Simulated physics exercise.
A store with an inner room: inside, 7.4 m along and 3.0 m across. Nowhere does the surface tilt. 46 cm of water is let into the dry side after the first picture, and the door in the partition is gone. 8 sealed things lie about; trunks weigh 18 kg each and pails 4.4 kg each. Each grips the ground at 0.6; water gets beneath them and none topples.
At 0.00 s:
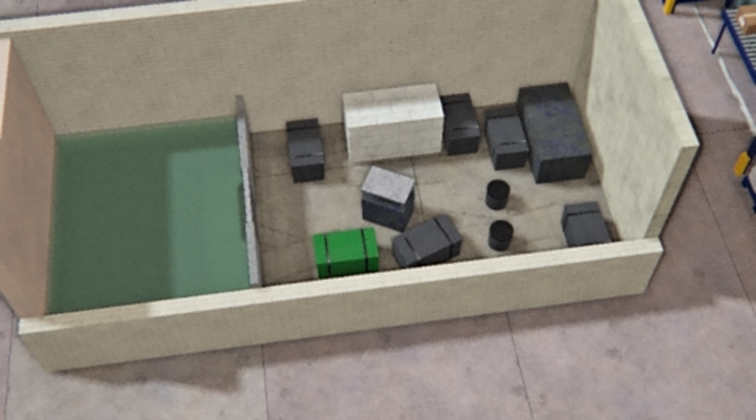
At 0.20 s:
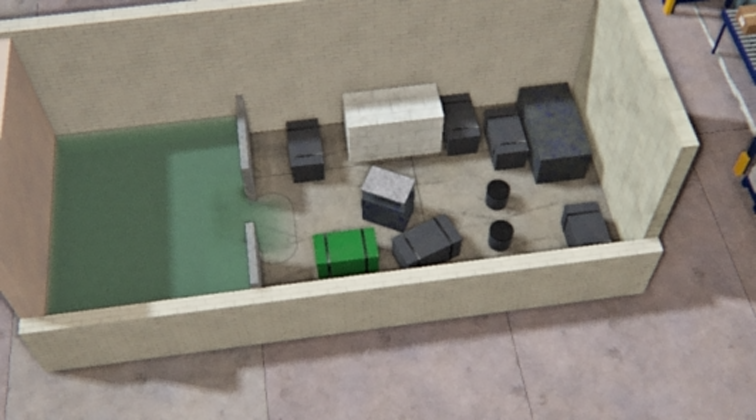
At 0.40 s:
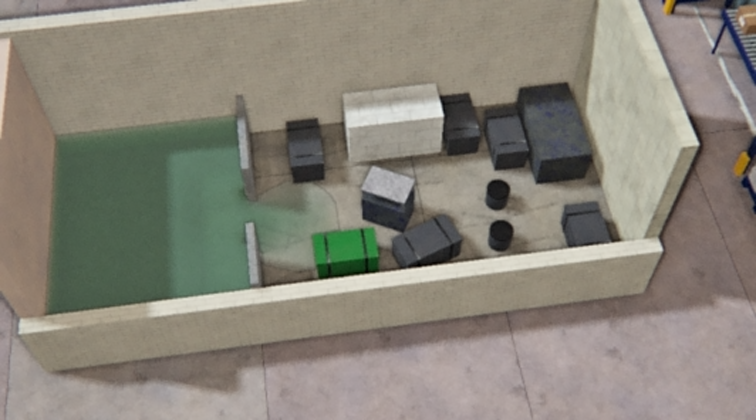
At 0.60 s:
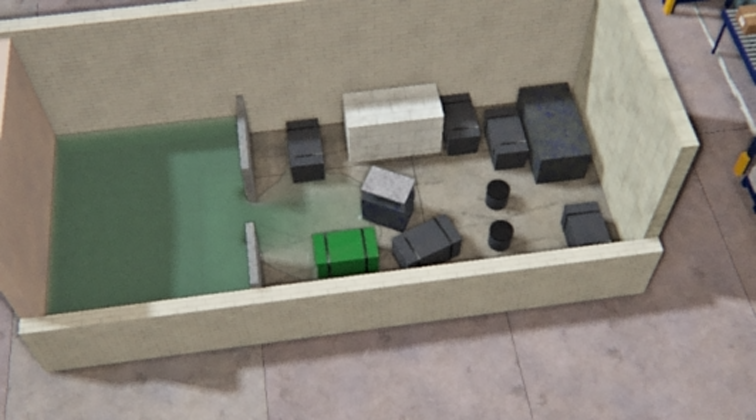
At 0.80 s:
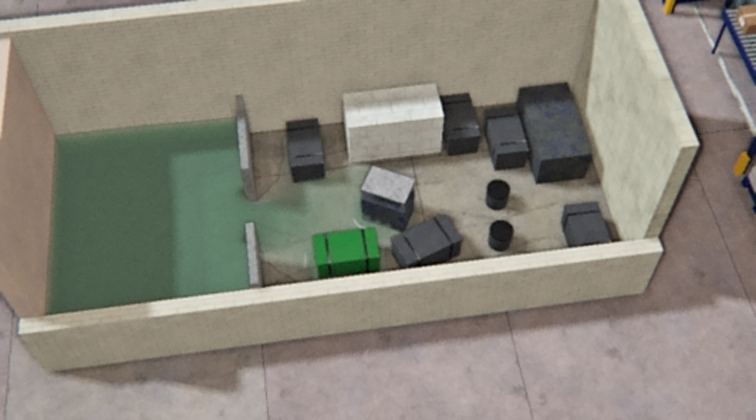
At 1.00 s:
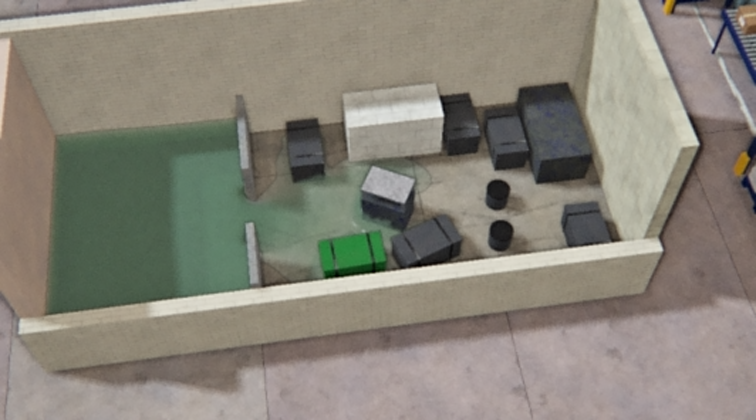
Green water spread through a gap that opened in the partition, flowing right across the floor among the dark boxes, and then the bright green trunk shifted slightly to the right while everything else stayed put.
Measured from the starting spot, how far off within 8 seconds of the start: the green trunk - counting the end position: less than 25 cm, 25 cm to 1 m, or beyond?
It ends up far from its start.
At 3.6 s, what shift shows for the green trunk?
I'd put it at around 140 cm.
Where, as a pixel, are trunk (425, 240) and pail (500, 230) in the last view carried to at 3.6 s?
Estimated pixels: (535, 214) and (573, 207).
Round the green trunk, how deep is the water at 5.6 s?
Roughly 10 cm at that moment.
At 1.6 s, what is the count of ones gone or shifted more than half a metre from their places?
I count 1 of them.
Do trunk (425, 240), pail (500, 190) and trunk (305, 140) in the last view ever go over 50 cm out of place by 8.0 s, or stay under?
Result by item: Beyond it; beyond it; within it.
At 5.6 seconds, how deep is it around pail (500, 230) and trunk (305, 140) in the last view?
First about 18 cm, second about 7 cm.
After 1.6 s the green trunk is near (375, 270), 0.5 m from its start, afloat; 1 afloat.
After 3.6 s the green trunk is near (456, 235), 1.4 m from its start, afloat; 7 afloat.
After 5.6 s the green trunk is near (443, 202), 1.4 m from its start, aground; 7 afloat.
After 8.0 s the green trunk is near (452, 241), 1.4 m from its start, afloat; 8 afloat.
